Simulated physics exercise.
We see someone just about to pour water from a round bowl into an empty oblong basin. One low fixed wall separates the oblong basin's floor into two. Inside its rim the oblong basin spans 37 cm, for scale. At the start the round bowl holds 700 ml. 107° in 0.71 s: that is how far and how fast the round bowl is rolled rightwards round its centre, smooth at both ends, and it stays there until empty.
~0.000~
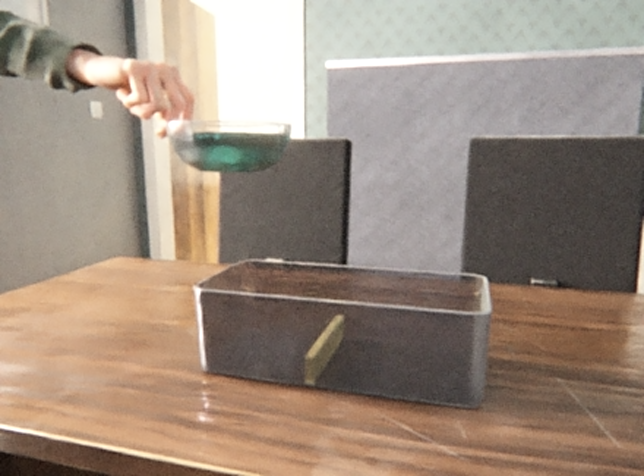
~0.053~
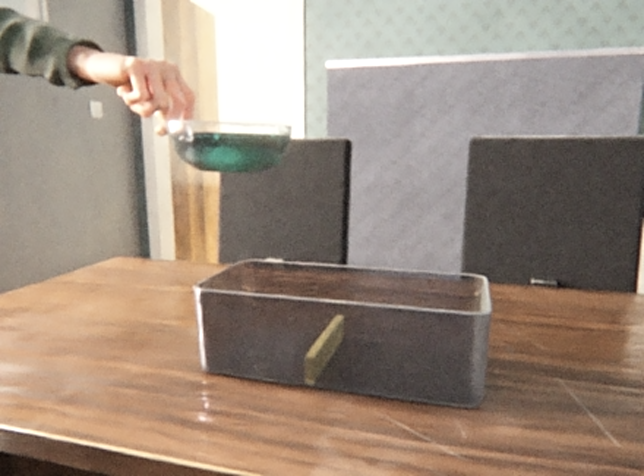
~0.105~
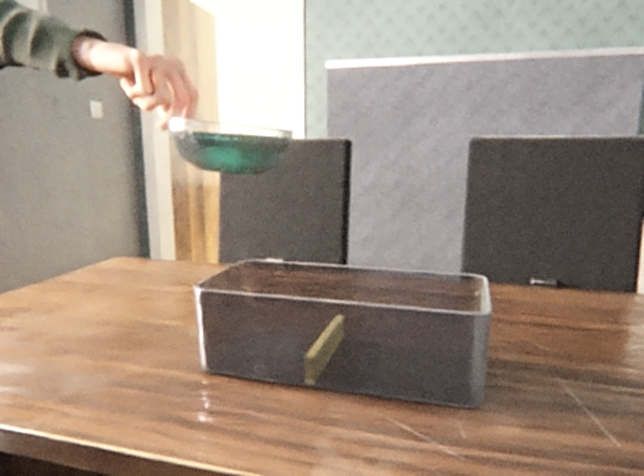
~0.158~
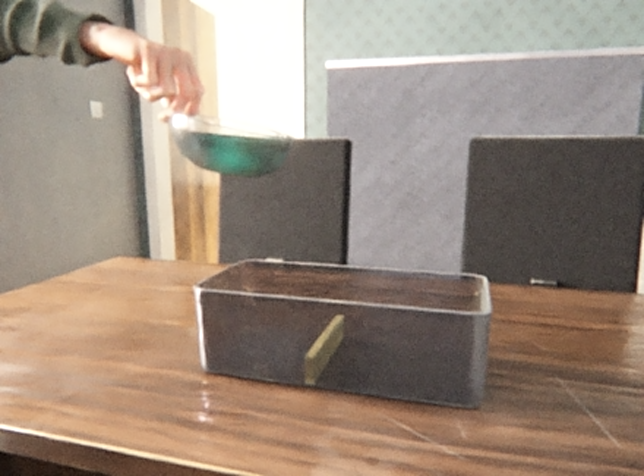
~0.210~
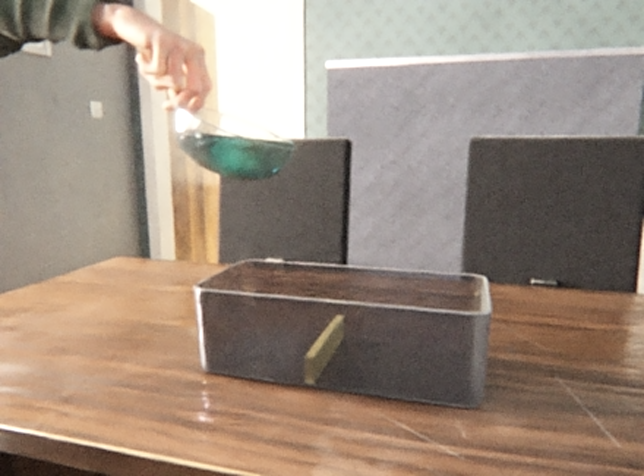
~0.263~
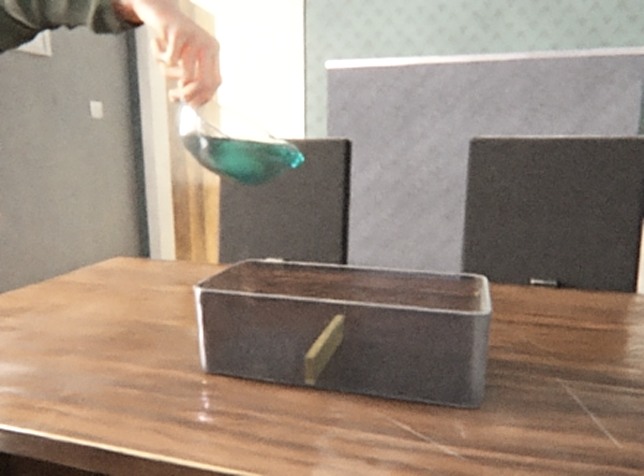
A hand in a dark green sleeve holds a clear round bowl of teal liquid above a wooden table, seen from a fixed, slightly raised view in a room. Below it sits an empty, clear oblong basin with a small yellowish upright piece, before dark chairs and a grey panel. Held almost level at first, the bowl rolls steadily rightwards until liquid reaches its right rim and starts over the edge.
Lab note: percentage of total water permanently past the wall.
Approx. 60 %.
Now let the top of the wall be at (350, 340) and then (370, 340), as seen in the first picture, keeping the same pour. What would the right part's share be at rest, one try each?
Around 30 and 15 percent, in that order.
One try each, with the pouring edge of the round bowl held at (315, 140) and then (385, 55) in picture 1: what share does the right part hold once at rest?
Around 75 per cent first, around 80 per cent next.
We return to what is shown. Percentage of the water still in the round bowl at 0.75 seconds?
Around 0 in a hundred.
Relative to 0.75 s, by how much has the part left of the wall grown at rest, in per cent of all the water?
Close to 1% of the whole.
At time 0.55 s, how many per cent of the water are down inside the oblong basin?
The basin holds roughly 48 in a hundred parts at that moment.
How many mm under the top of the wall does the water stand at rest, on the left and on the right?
Left 24 mm, right 22 mm.
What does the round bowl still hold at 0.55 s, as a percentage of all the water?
Close to 7 percent of the liquid remains at that time.
By 0.55 s the tilt is 94° and 7 per cent is still to pour, 7 is left of the wall and 41 right of it.
By 0.75 s the tilt is 107° and 0 per cent is still to pour, 38 is left of the wall and 59 right of it.
By 0.97 s the tilt is 107° and 0 per cent is still to pour, 38 is left of the wall and 60 right of it.
By 1.21 s the tilt is 107° and 0 per cent is still to pour, 38 is left of the wall and 60 right of it.
At rest 38 per cent lies left of the wall, 60 right of it and 1 outside.
